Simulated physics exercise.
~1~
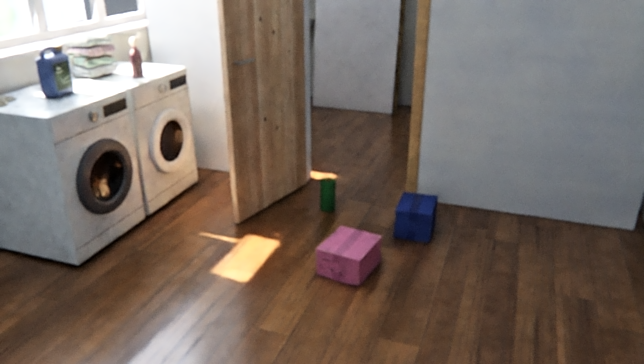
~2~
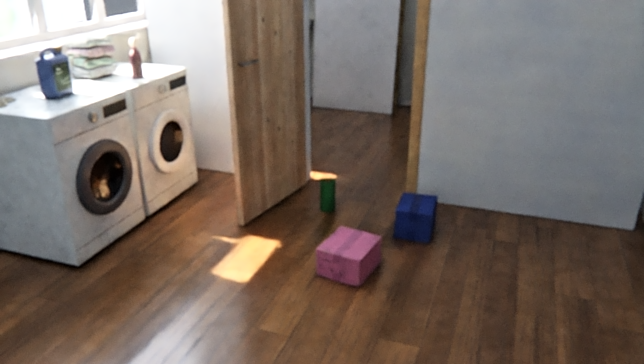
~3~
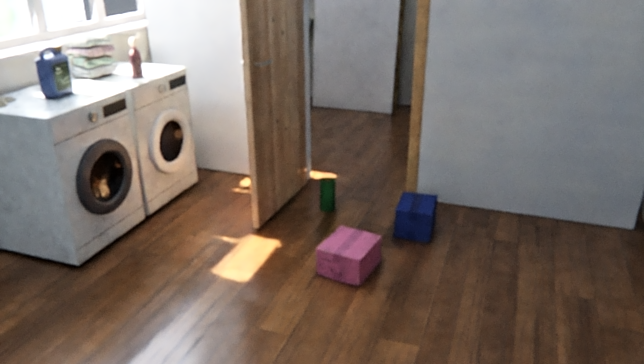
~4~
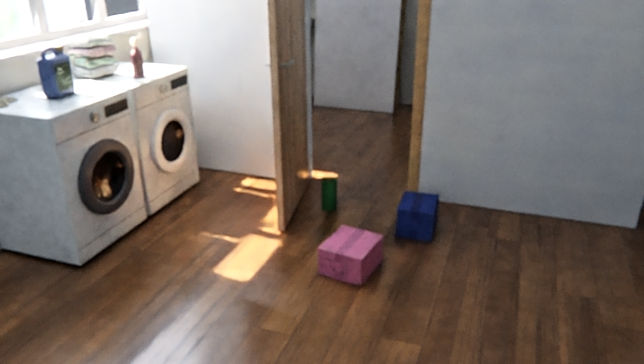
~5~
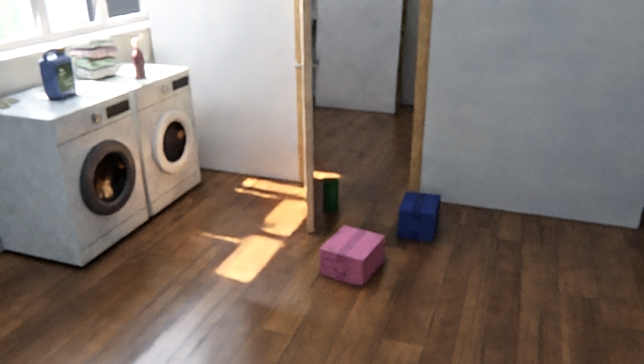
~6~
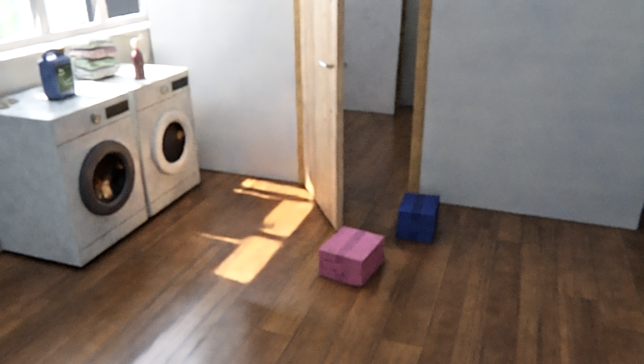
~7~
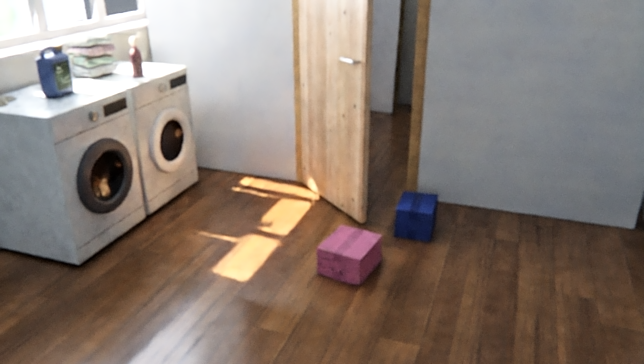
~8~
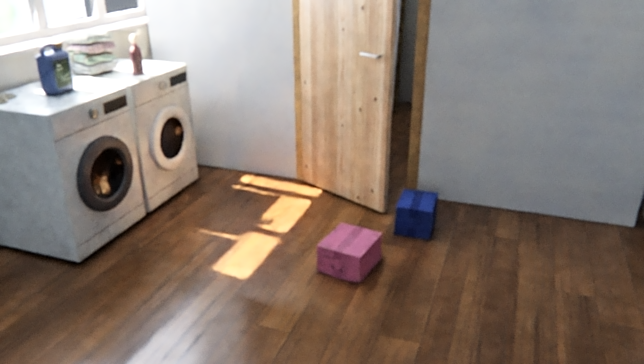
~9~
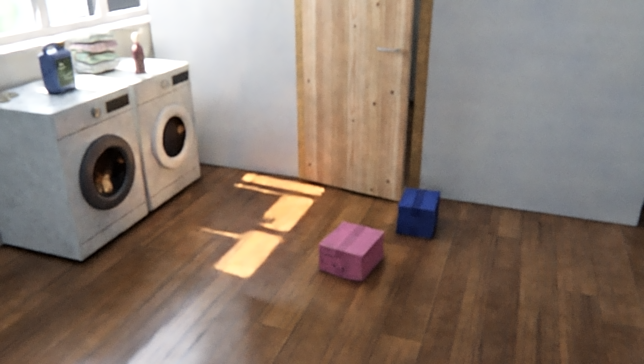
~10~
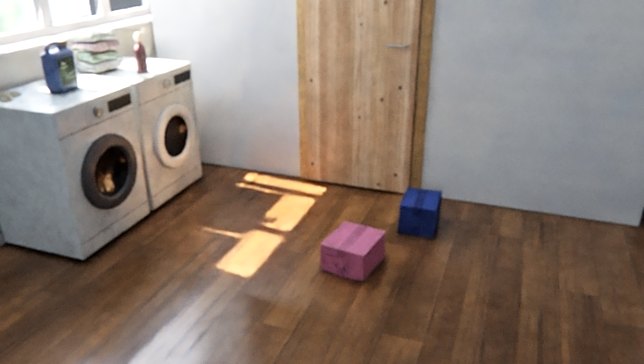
A wooden door stands wide open in a pale-walled laundry room with a dark plank floor, seen from slightly above by a gently swaying camera. Two white front-loading washers stand at left beneath a window, while a pink parcel and a blue box sit on the floor near the doorway, with a green roll upright behind them. The door swings slowly toward the right, uncovering more sunlight on the floor. It passes in front of the green roll, hiding it from view. The door keeps turning until it fills the doorway, closed, with the pink parcel and blue box still in place.
